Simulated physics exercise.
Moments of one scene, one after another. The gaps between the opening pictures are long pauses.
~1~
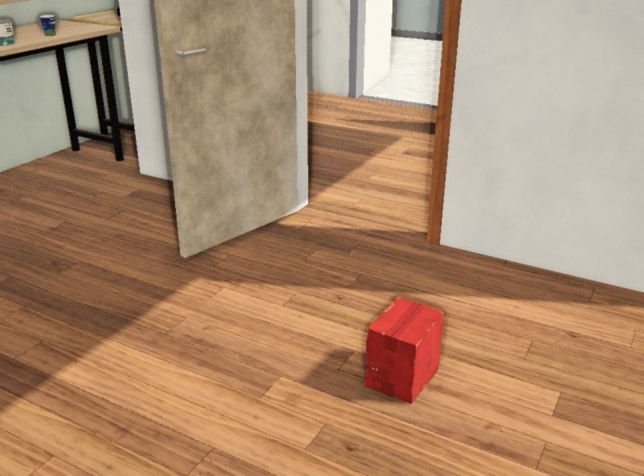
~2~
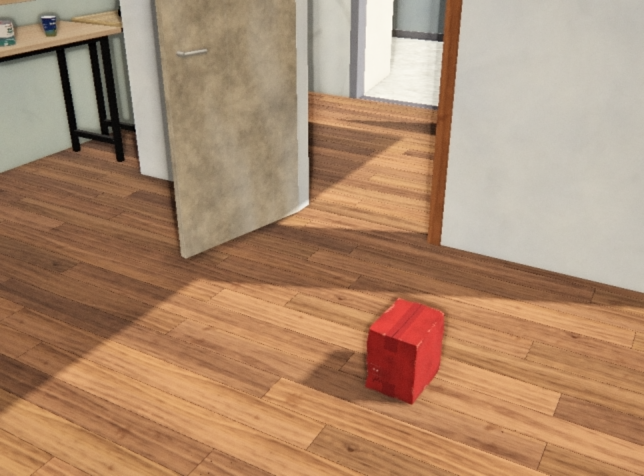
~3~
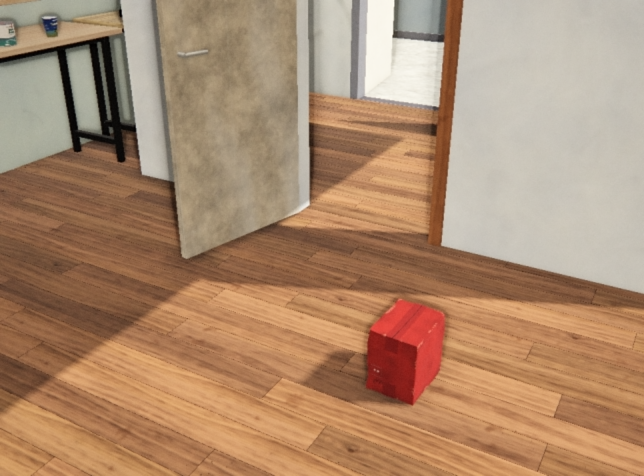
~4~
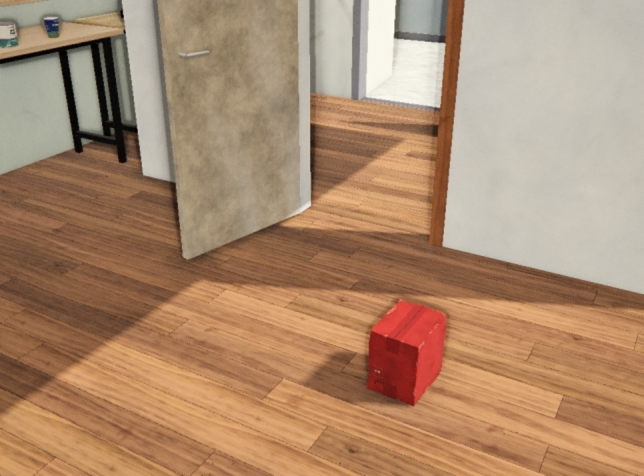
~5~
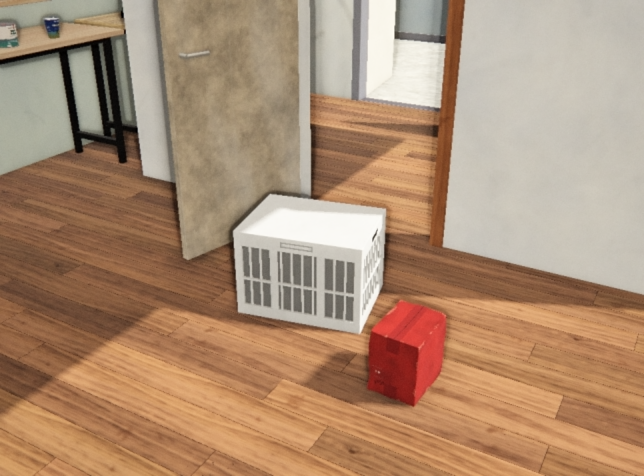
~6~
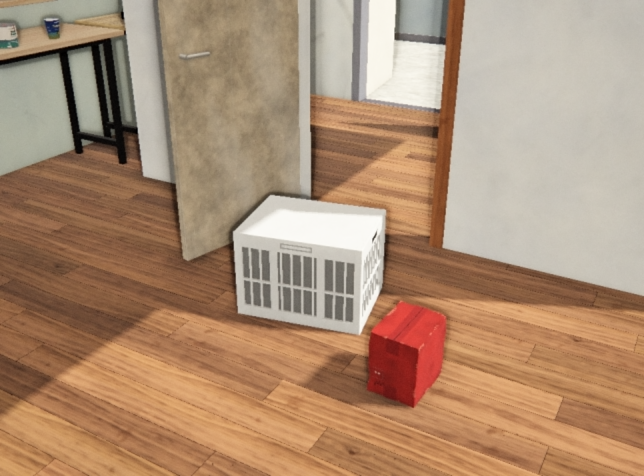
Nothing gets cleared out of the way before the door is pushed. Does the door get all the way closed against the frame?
No.
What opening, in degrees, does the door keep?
Close to 70 degrees, I'd say.
Then, 0.40 s past the last view, open by 93°.
Then, 0.50 s past the last view, open by 87°.
Then, 0.70 s past the last view, open by 72°.
Finally, open by 72°; both still in place. Final places as the last picture's camera would see them, white chest near (313, 261).
